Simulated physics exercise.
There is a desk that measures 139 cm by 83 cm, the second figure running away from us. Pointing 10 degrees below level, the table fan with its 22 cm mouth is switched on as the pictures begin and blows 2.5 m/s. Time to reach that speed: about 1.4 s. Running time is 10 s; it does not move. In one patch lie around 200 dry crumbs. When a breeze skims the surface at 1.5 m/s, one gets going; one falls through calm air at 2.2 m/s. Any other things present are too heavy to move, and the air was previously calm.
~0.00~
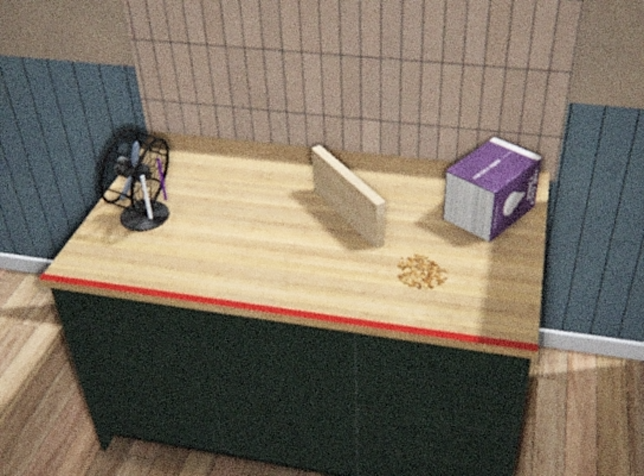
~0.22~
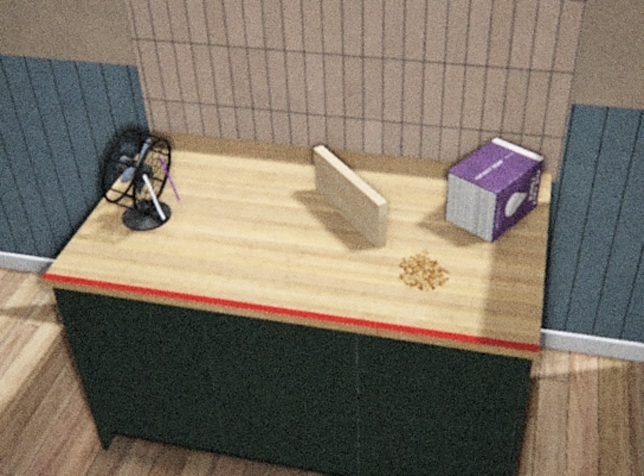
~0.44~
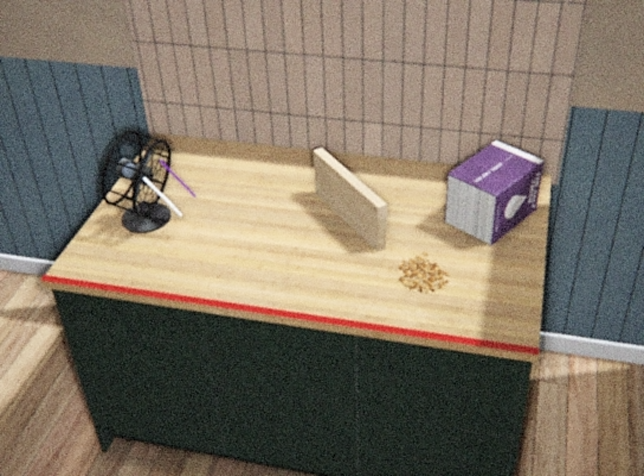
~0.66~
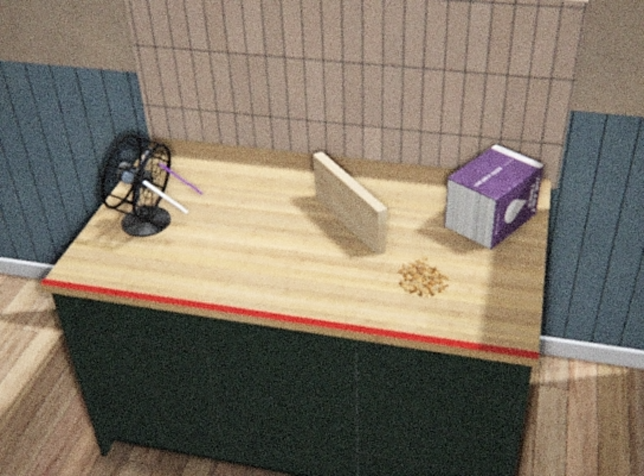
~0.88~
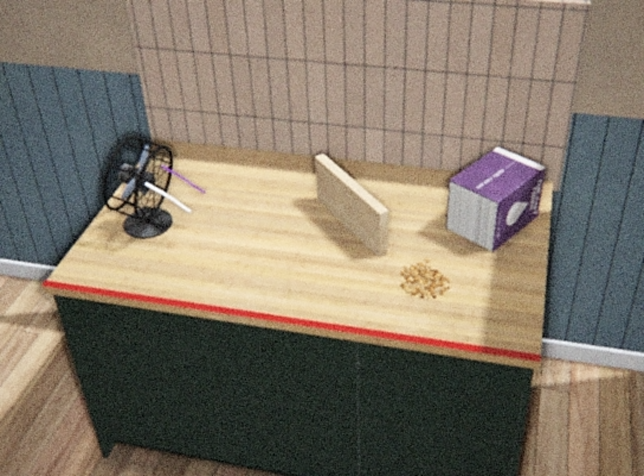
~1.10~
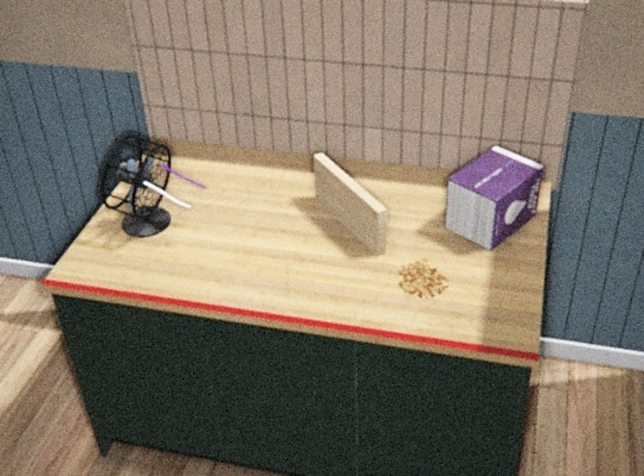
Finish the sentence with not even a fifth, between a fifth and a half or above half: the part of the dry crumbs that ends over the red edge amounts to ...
The share amounts to not even a fifth.
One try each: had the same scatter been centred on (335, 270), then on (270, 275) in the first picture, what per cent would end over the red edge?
Results, one try each: 60 %, 90 %.
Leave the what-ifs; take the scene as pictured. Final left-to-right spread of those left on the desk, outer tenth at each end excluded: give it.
Looks like some 10 cm to me.
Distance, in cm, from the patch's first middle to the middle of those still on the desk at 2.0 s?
The centre sits some 5 cm from where it began.
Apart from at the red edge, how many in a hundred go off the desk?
60 %.
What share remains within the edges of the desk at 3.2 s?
Close to 50 in a hundred are still there.
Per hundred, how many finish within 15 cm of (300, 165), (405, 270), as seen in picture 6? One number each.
0 %, 40 %.
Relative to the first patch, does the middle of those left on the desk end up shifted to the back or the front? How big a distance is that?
Direction: Rearward; distance: About 5 cm.
After 2.0 s, 0 % are over the red edge; the middle of those still in play is near (455, 290); 16 % have settled or left.
After 3.2 s, 0 % are over the red edge; the middle of those still in play is near (430, 273); 70 % have settled or left.
After 5.5 s, 0 % are over the red edge; the middle of those still in play is near (428, 273); 76 % have settled or left.
After 10.0 s, at the end, 0 % are over the red edge; the middle of those still in play is near (430, 273).
